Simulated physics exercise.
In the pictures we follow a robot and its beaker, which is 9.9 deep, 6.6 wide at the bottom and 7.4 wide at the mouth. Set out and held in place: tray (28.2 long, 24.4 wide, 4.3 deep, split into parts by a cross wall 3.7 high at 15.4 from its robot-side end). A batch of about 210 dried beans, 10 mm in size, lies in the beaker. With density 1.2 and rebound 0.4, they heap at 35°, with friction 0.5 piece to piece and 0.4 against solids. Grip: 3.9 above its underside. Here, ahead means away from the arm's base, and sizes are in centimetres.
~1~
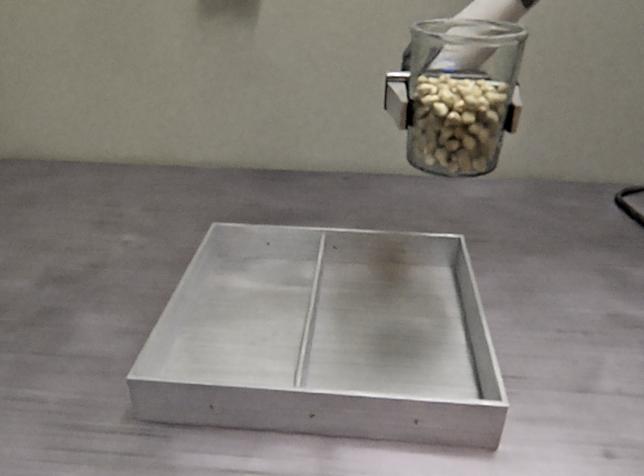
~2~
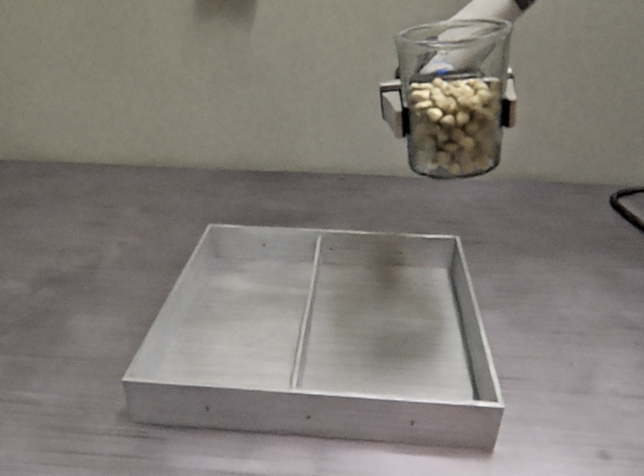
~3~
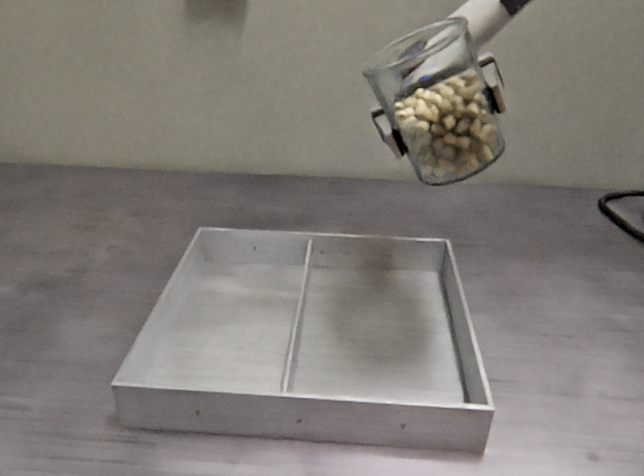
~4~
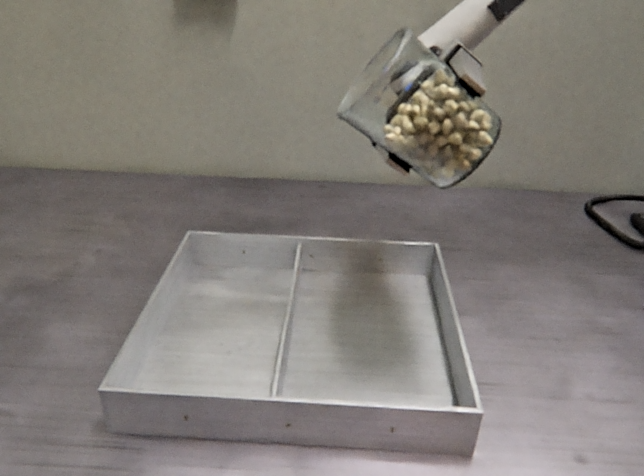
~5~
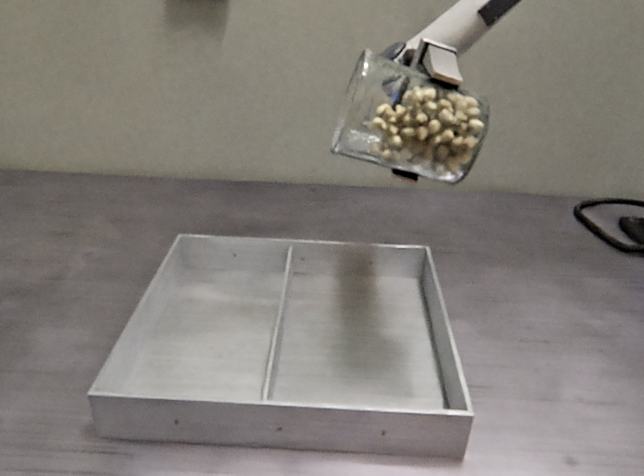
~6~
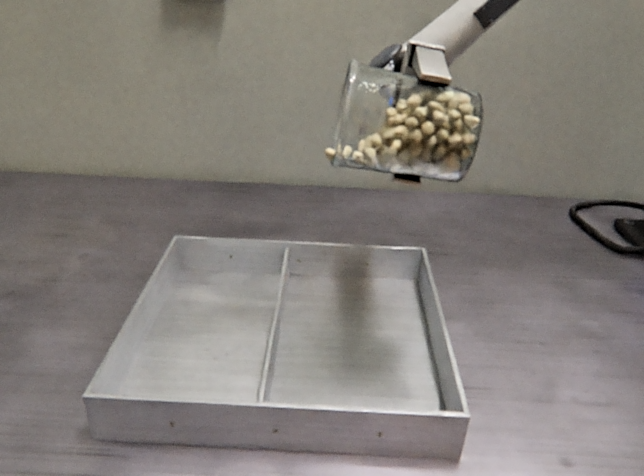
Above a shallow, divided metal tray on a grey table, a robot gripper held a clear beaker of pale beans upright, then tilted it left until it lay nearly sideways and beans slid toward its rim.
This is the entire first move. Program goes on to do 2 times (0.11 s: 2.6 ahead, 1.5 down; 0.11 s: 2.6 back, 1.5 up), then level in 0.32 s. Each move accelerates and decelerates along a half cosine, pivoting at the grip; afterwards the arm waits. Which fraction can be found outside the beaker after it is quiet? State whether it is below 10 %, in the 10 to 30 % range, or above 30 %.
It is in the 10 to 30 % range.
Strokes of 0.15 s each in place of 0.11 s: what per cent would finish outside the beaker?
In that case about 5 in a hundred.
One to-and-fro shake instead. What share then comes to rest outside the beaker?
Estimate: Around 5 %.
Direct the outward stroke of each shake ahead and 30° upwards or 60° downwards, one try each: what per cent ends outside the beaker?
You'd get some 45 per cent with the first setting and some 0 per cent with the second.
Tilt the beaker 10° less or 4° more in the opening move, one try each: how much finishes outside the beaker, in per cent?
About 5 per cent for the first try and 25 per cent for the second.
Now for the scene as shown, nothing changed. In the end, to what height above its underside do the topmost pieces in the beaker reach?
7.0 cm.
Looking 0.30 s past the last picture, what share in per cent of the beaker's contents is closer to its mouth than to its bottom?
That share comes to roughly 35 percent.
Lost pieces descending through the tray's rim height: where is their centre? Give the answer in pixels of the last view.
Check roughly (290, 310) in the last picture.
Then, 0.30 s later, tilted 82° forward, highest piece 23 above the table; 205 in the beaker, 1 in the far-side part, 8 in flight or on a rim.
Then, 0.61 s later, tilted 38° forward, highest piece 26 above the table; 182 in the beaker, 17 in the robot-side part, 12 in the far-side part, 3 in flight or on a rim.
Then, 0.96 s later, level, highest piece 25 above the table; 182 in the beaker, 17 in the robot-side part, 15 in the far-side part.
Then, 2.01 s later, level, highest piece 25 above the table; 182 in the beaker, 17 in the robot-side part, 15 in the far-side part.
At rest, 182 in the beaker, 17 in the robot-side part, 15 in the far-side part. That is 15 % outside the beaker.
